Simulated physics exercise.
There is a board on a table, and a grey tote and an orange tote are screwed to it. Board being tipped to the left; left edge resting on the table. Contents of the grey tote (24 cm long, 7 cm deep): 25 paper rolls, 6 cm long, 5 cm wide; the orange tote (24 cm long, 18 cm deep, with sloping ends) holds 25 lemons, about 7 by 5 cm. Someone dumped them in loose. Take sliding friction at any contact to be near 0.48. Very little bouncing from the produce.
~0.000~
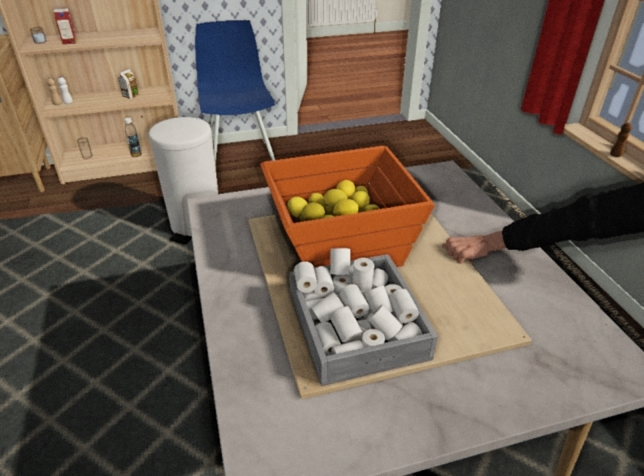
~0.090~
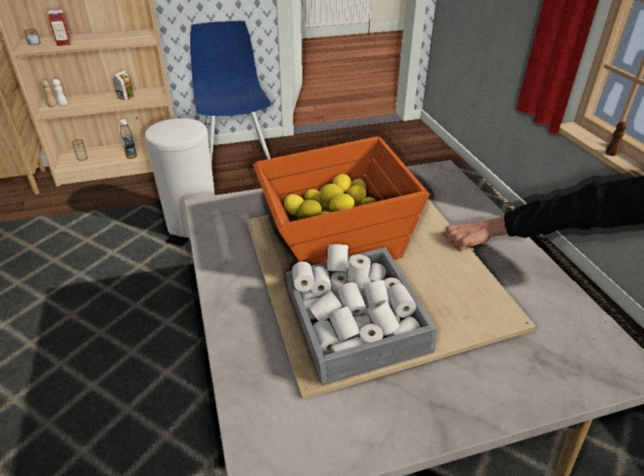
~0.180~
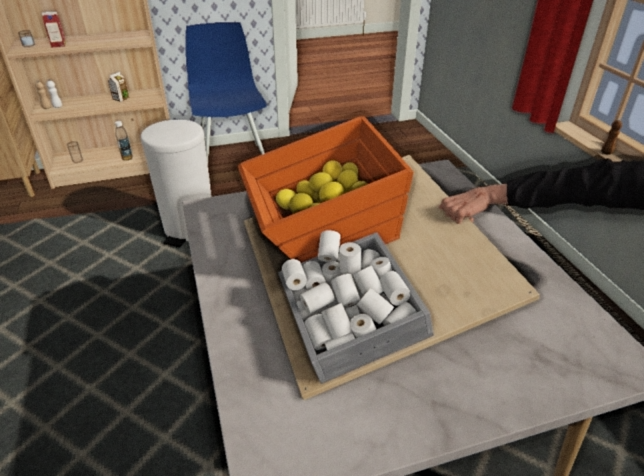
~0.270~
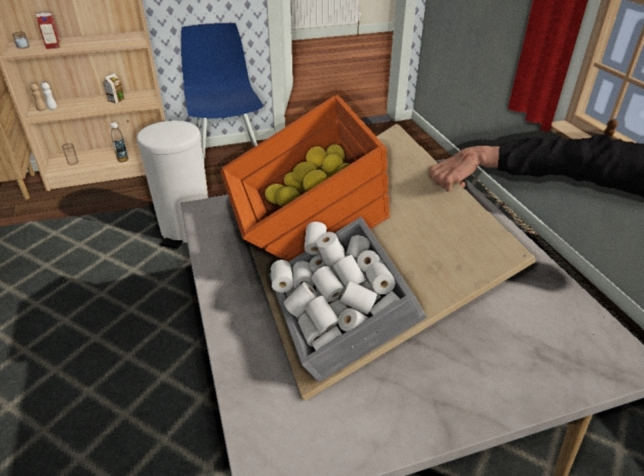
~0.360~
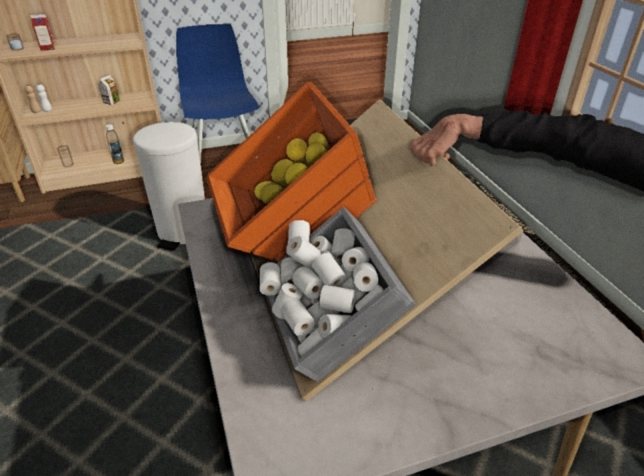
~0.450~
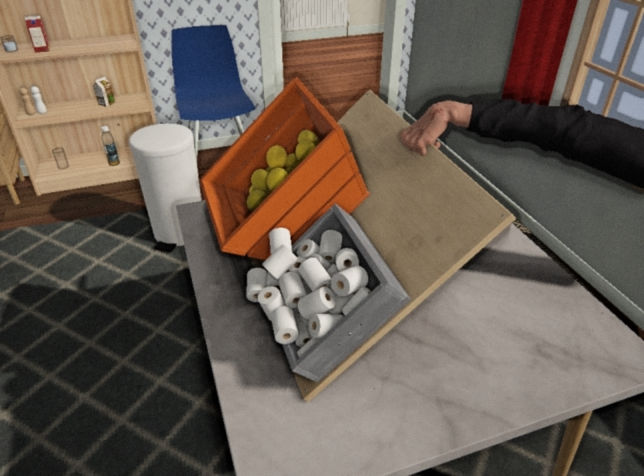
A hand raised the right side of a wooden board on a table, tilting it steeply to the left along with the orange tote of lemons and grey tote of white paper rolls on it.
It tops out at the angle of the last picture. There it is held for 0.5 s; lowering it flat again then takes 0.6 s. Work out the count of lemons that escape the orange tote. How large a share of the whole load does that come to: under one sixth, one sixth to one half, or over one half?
Escapees: Not even a sixth.
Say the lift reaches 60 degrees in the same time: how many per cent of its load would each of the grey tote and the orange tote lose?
In that case the grey tote sheds 60 %, while the orange tote sheds 10 %.
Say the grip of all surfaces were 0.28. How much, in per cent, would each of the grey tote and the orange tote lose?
That would cost the grey tote 20 and the orange tote 0 per cent of the load.
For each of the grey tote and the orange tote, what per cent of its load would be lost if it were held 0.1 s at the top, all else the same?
Grey tote 30%, orange tote 0%.
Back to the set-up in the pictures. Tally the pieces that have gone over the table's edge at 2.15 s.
That count sits near 4.
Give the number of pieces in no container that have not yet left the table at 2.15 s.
Around 3 in all.
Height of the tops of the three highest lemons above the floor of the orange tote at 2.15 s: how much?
12 centimetres high, more or less.
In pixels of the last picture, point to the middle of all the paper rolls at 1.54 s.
They're centred near (326, 323).
After 0.72 s, tilt 42°; grey tote 20 in, 5 out and orange tote 25 in, 0 out.
After 1.06 s, tilt 38°; grey tote 18 in, 7 out and orange tote 25 in, 0 out.
After 1.54 s, tilt 0°; grey tote 18 in, 7 out and orange tote 25 in, 0 out.
Final count (at 2.15 s), grey tote 18 in, 7 out and orange tote 25 in, 0 out. Asked share, 0 of 25, 0 per cent.
